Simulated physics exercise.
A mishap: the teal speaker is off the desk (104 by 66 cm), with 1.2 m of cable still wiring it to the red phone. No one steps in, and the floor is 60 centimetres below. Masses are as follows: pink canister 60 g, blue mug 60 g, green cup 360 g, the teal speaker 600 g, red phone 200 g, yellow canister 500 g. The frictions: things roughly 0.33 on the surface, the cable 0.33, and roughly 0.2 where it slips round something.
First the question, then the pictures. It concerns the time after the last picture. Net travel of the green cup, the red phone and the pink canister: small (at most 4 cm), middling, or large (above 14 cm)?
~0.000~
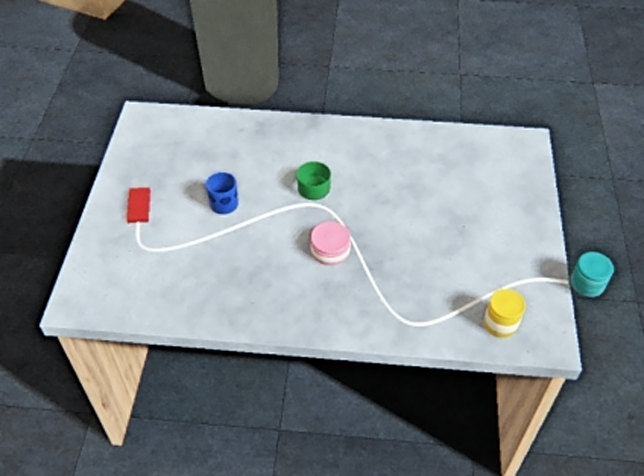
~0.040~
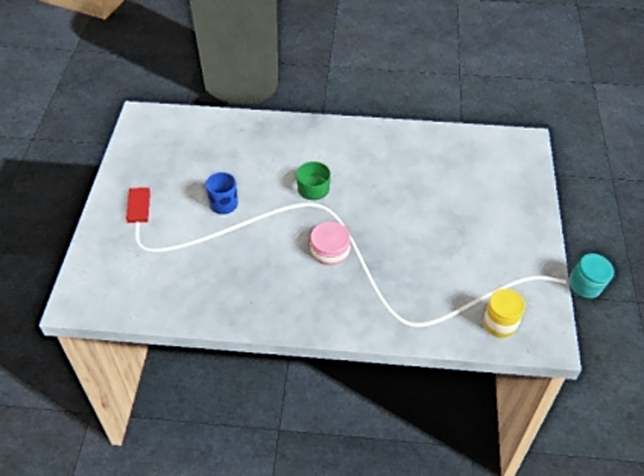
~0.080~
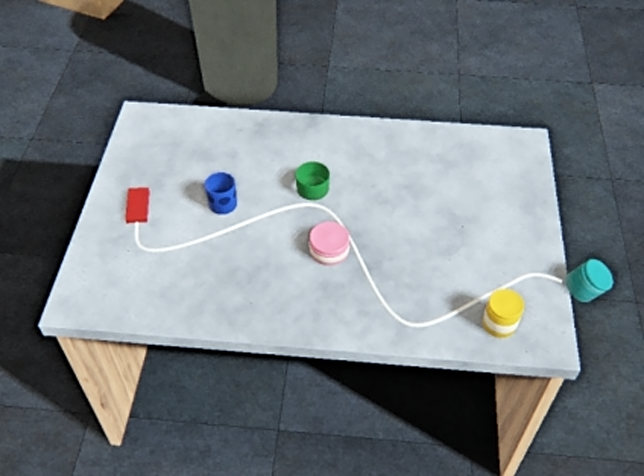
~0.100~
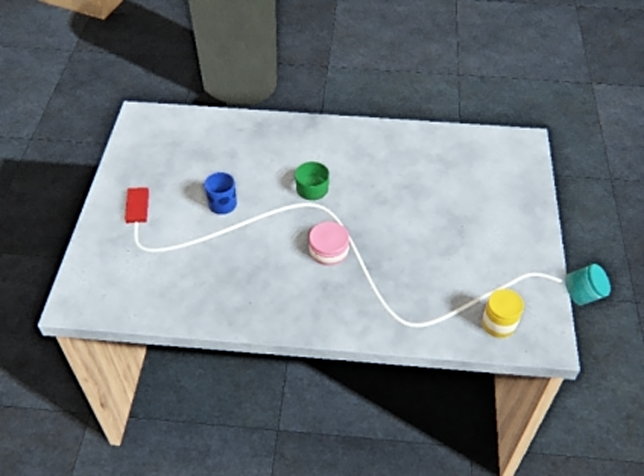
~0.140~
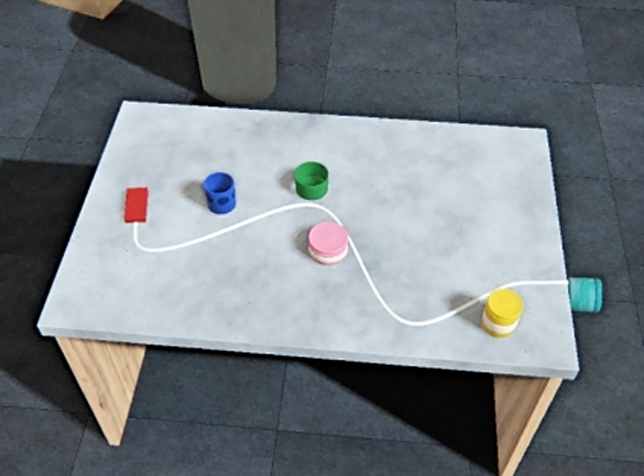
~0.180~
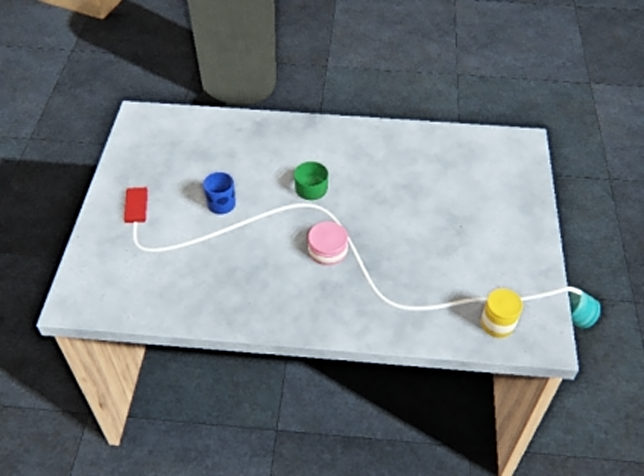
Green cup - small, red phone - large, pink canister - large.
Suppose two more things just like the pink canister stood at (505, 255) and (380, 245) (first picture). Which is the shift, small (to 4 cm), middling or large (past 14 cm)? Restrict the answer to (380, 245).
At that spot the shift is medium-sized.
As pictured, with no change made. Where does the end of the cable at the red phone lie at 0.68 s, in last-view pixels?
Roughly at pixel (406, 239).
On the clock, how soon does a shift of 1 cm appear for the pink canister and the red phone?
Pink canister: 0.34 s; red phone: 0.32 s.
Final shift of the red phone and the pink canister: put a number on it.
Red phone off the top, pink canister over the edge.
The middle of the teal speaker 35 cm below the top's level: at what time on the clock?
Around 0.32 seconds on the clock.
At 0.4 s, the cable's tail end at (251, 228); red phone 21 cm off its start, pink canister 3 cm off its start, blue mug 6 cm off its start.
At 0.7 s, the cable's tail end at (406, 239); red phone 64 cm off its start, pink canister 35 cm off its start, blue mug 14 cm off its start.
At 0.9 s, the cable's tail end at (510, 231); red phone 86 cm off its start at (535, 233), pink canister over the edge, blue mug 14 cm off its start at (255, 142).
At 1.2 s, the cable's tail end at (559, 233); pink canister over the edge, red phone on its side, 89 cm off its start, blue mug 14 cm off its start.
At 2.4 s, the cable's tail end at (558, 234); red phone over the edge, pink canister over the edge, green cup 0 cm off its start at (311, 174), blue mug 14 cm off its start at (255, 142).
